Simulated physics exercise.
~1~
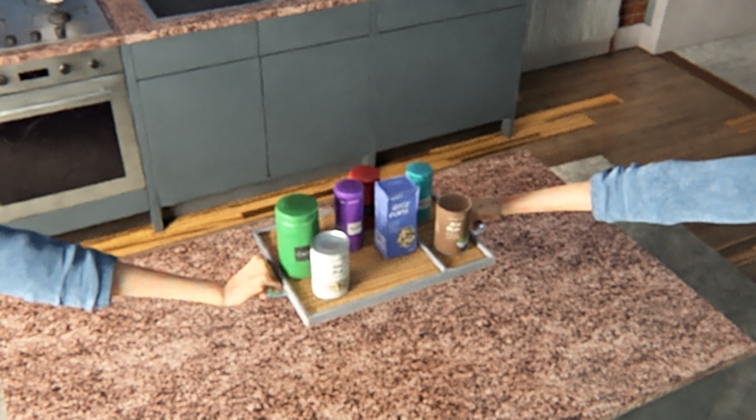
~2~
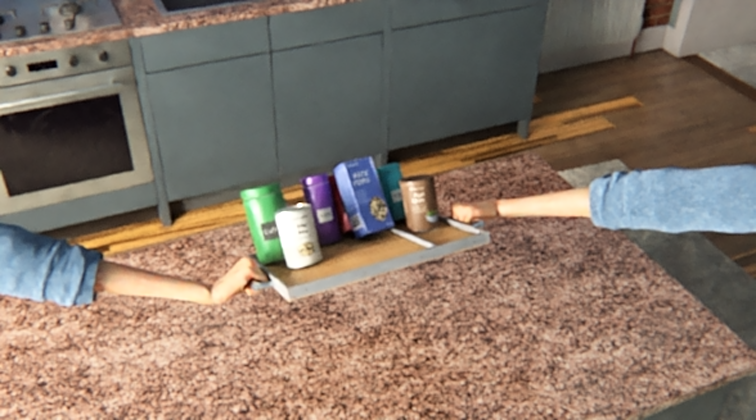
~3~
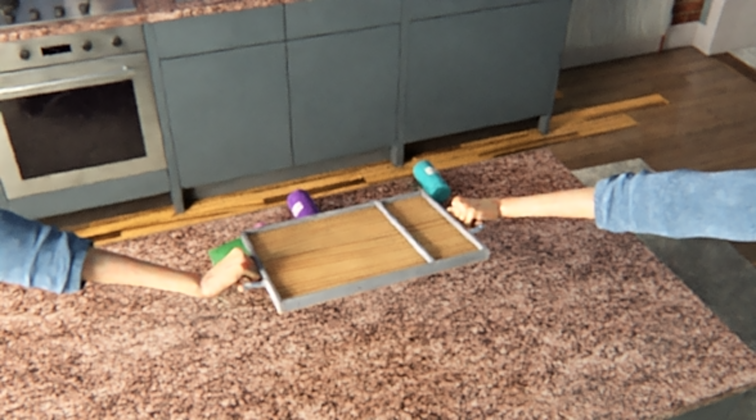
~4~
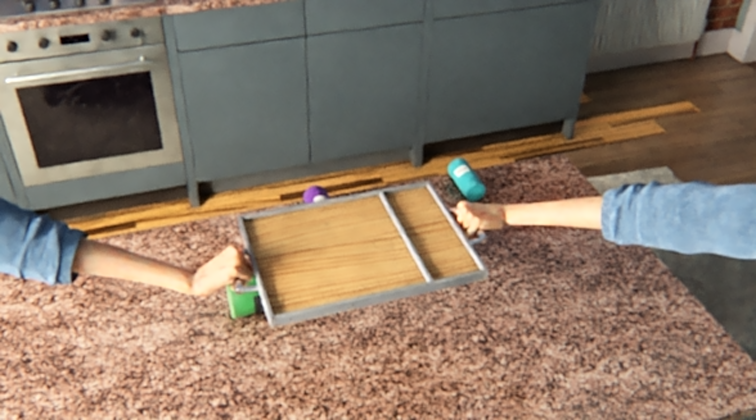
In a kitchen, two hands hold a tray of jars, tins and a blue carton above a speckled countertop and tip its far edge down, and the containers lean and slide off, leaving the tray empty with green, purple and turquoise jars visible around it.
